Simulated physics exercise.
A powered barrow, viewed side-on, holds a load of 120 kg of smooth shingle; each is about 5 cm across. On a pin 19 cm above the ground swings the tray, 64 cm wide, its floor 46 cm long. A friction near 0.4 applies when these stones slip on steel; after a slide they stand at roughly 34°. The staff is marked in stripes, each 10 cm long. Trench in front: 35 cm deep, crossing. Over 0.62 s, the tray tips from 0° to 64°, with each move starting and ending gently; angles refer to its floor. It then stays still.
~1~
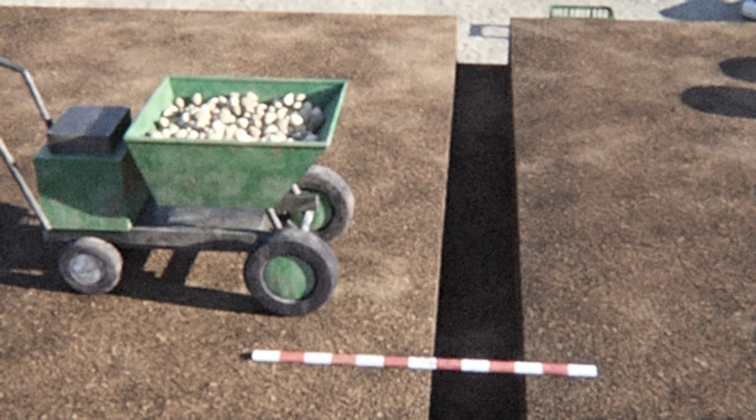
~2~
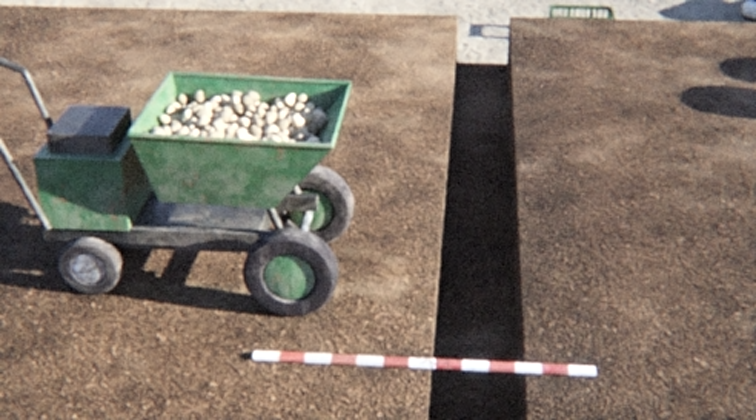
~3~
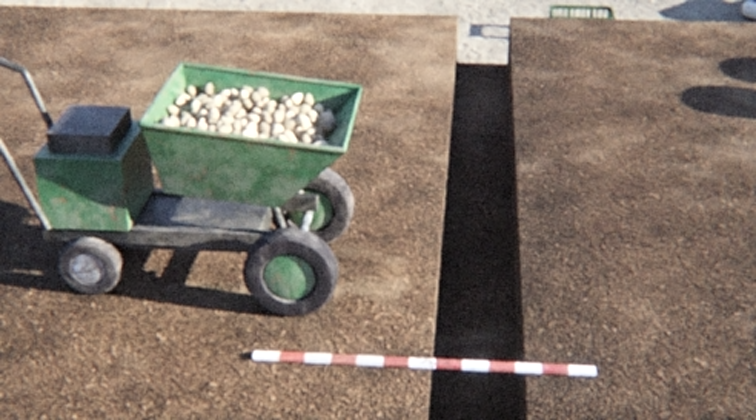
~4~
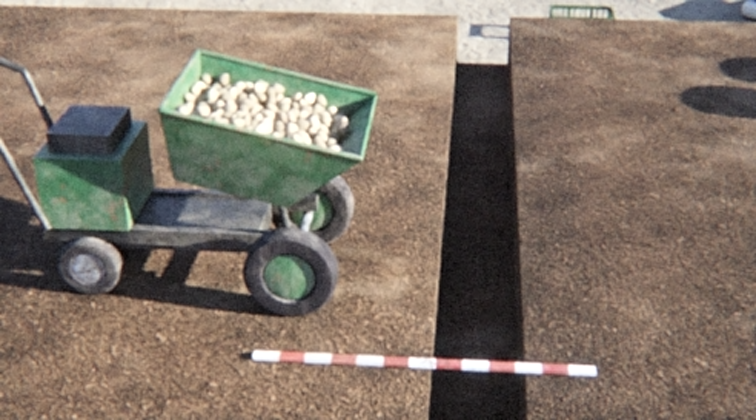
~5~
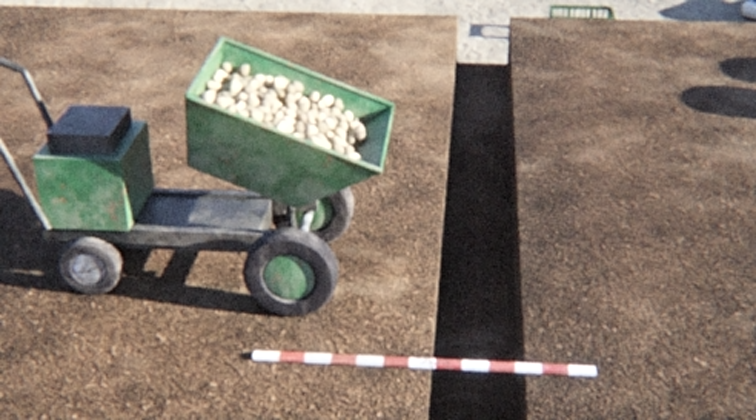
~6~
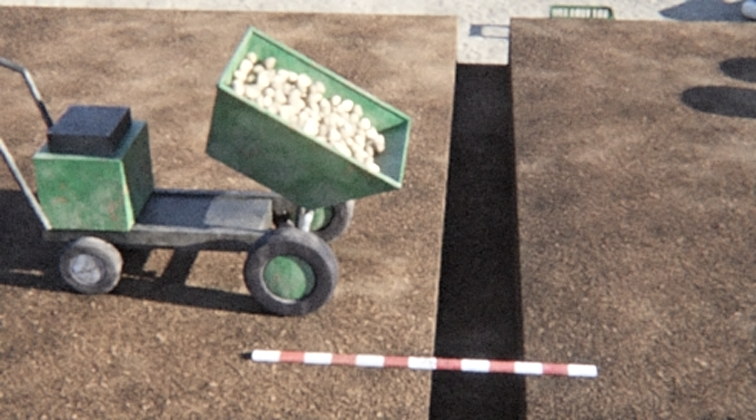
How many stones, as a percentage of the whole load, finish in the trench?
Roughly 67 per cent of the load ends up in the trench.
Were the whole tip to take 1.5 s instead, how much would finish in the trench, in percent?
Roughly 90 per cent.
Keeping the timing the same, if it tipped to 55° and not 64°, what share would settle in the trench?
In that case some 50 per cent.
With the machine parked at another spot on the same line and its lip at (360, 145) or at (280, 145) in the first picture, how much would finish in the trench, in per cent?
About 45 per cent first, then about 85 per cent.
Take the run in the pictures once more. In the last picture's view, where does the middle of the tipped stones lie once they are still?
Middle at around (501, 332), I'd say.
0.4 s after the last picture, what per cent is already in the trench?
About 20%.
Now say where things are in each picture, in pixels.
In the first frame, lip at (328, 145), floor tilted 0°, highest stones at (242, 116).
In the second frame, the tray is at 2°, its lip at (332, 147); the top of the load is at (224, 111).
In the third frame, lip at (344, 151), floor tilted 6°, highest stones at (202, 104).
In the fourth frame, lip at (361, 159), floor tilted 13°, highest stones at (210, 94).
In the fifth frame, the tray is at 21°, its lip at (381, 171); the top of the load is at (231, 82).
In the sixth frame, lip at (400, 187), floor tilted 30°, highest stones at (250, 73).
Then, 0.2 s after the last picture the floor is at 53°, 100 % in the tray; the foremost stones are at (414, 198).
Then, 0.4 s after the last picture the floor is at 64°, 78 % in the tray, 21 % in the trench; the foremost stones are at (521, 264).
Then, 0.8 s after the last picture the floor is at 64°, 30 % in the tray, 39 % in the trench, 32 % past the trench; the foremost stones are at (690, 290).
Then, 2.7 s after the last picture the floor is at 64°, 0 % in the tray, 67 % in the trench, 33 % past the trench; the foremost stones are past the picture's edge.
